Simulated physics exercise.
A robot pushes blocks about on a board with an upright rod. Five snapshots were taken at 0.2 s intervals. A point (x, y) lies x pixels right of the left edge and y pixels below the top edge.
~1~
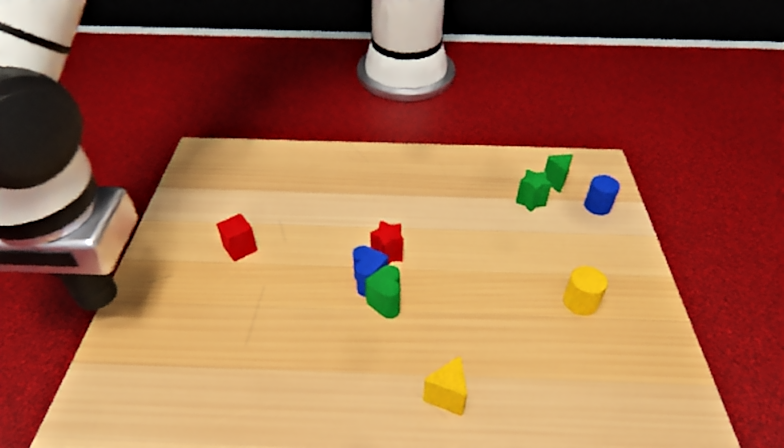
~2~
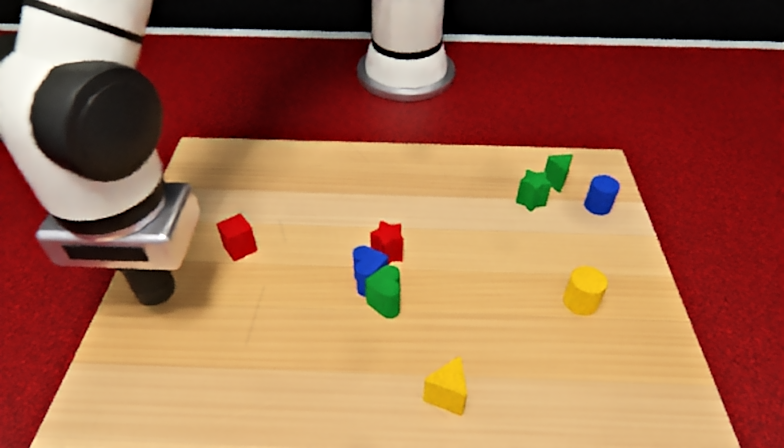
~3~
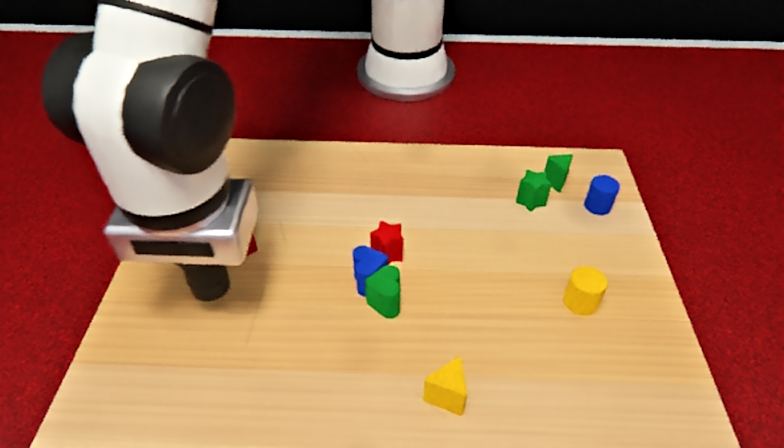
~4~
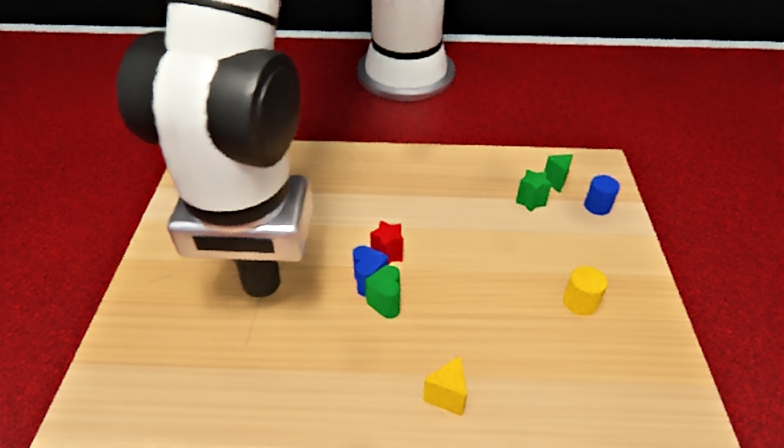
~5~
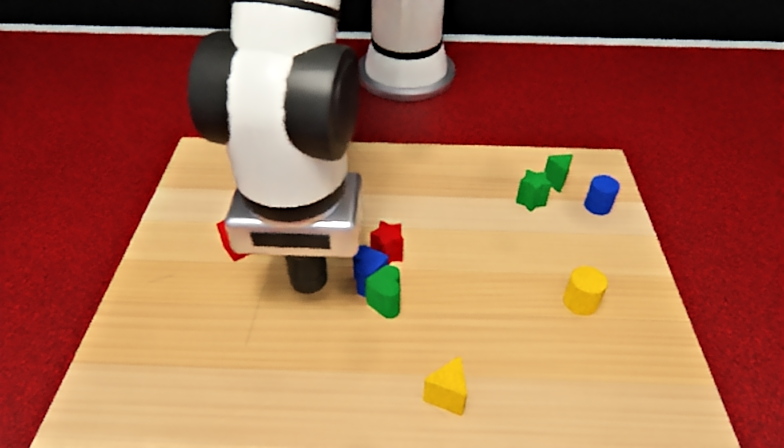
A white robot arm with black joints and a dark upright rod works over a pale wooden board on a red surface, seen from above at a slant. A red cube lies left, red star, blue and green heart-shaped blocks cluster centrally, with yellow, green and blue blocks rightward and nearer. The arm glides steadily rightward from the left edge towards the cluster, while the blocks and camera stay still.
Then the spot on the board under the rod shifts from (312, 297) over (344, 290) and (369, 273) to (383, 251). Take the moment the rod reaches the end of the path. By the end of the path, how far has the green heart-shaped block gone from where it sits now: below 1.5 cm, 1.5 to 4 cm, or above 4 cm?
The smallest band: Under 1.5 cm.
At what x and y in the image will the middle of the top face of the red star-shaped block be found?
Around (408, 218).
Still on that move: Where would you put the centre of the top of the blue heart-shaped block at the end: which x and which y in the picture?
Its top middle: (406, 246).
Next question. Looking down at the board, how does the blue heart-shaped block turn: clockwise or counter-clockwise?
Answer: With the clock.
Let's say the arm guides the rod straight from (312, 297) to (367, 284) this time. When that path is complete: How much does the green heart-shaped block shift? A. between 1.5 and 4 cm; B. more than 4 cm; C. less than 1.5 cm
That would be C.
On the path given first. One third of the way, rod at (343, 273); blue heart-shaped block at (372, 258).
Two thirds of the way, rod at (369, 256); blue heart-shaped block at (399, 249); green heart-shaped block at (390, 281); red star-shaped block at (397, 226), turned 45° anticlockwise.
At the end, rod at (382, 234); blue heart-shaped block at (406, 246), turned 40° clockwise; green heart-shaped block at (390, 281); red star-shaped block at (408, 218), turned 60° anticlockwise.
